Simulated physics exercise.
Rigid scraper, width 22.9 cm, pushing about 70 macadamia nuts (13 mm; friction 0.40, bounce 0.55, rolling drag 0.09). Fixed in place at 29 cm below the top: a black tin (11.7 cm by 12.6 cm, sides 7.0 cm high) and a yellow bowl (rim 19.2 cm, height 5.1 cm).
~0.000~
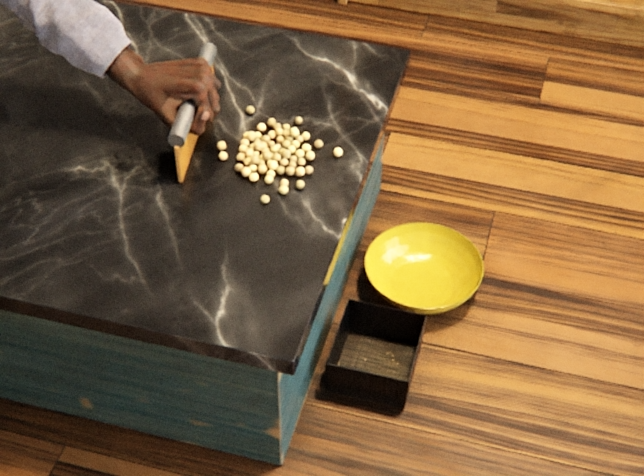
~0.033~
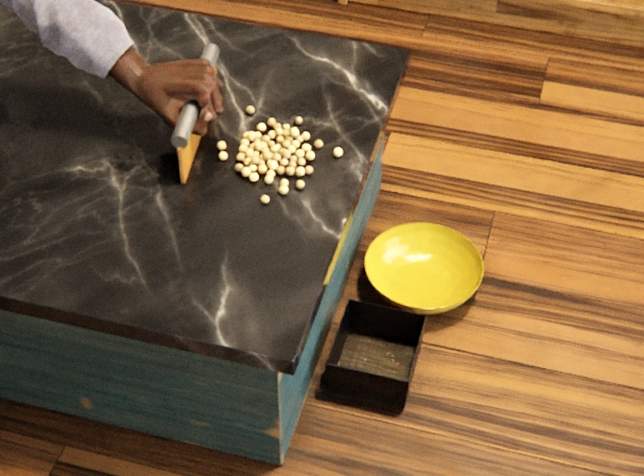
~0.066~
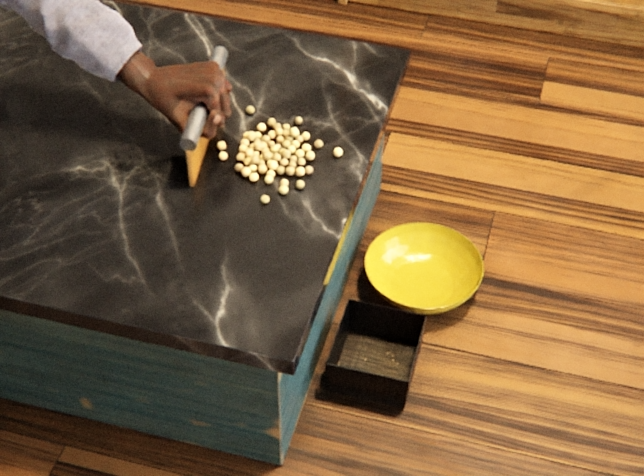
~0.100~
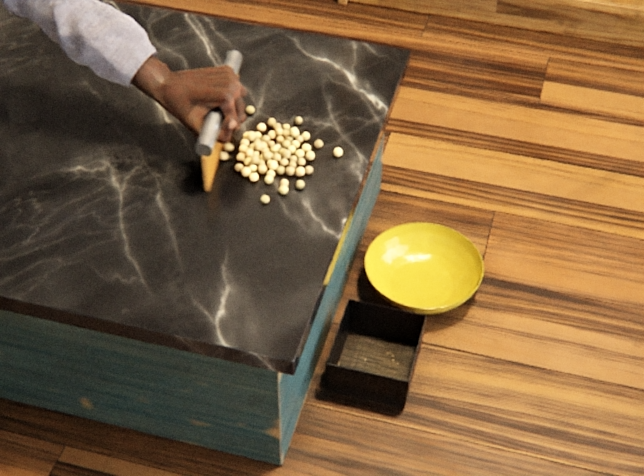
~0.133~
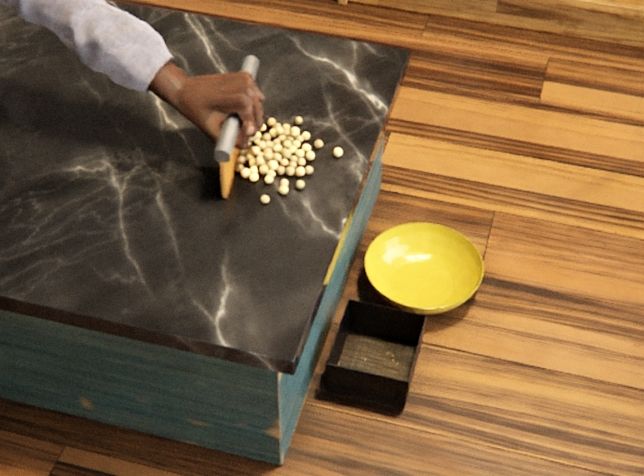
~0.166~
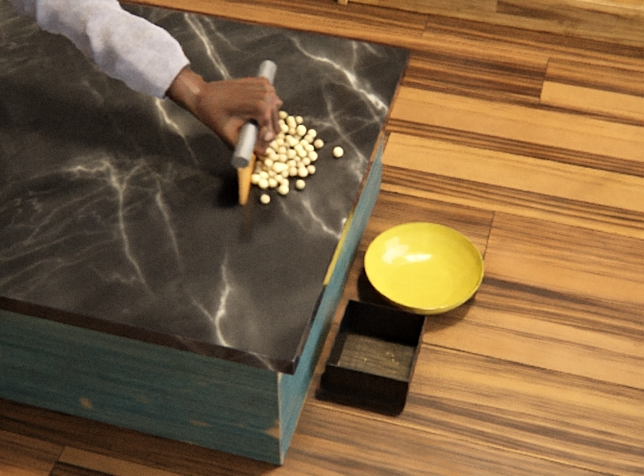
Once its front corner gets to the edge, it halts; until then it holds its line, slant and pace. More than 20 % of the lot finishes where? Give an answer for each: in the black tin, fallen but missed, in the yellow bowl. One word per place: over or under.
Black tin: Under, missed: Over, yellow bowl: Over.
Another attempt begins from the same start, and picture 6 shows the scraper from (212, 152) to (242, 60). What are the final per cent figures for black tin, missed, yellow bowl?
At rest the black tin holds 5 %, 15 % misses, and the yellow bowl holds 60 %.
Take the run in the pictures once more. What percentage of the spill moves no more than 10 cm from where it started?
Roughly 0 per cent.
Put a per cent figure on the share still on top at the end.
I'd reckon some 0 per cent.
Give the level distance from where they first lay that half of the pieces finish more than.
Roughly 30 centimetres.
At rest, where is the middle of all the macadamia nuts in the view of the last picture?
The middle ends up roughly at (439, 295).
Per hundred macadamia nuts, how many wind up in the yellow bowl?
It works out to roughly 45 percent.
After 0.31 s, scraper 23 cm from its start, spill 21 cm wide; still on top 100 %.
Then, at 0.46 s, scraper 25 cm from its start, spill 27 cm wide; off the edge, not caught 95 %, still on top 5 %.
After 0.58 s, scraper 25 cm from its start, spill 34 cm wide; black tin 5 %, yellow bowl 40 %, off the edge, not caught 55 %.
At rest (1.9 s), black tin 5 %, yellow bowl 45 %, fallen but missed 50 %, still on top 0 %.
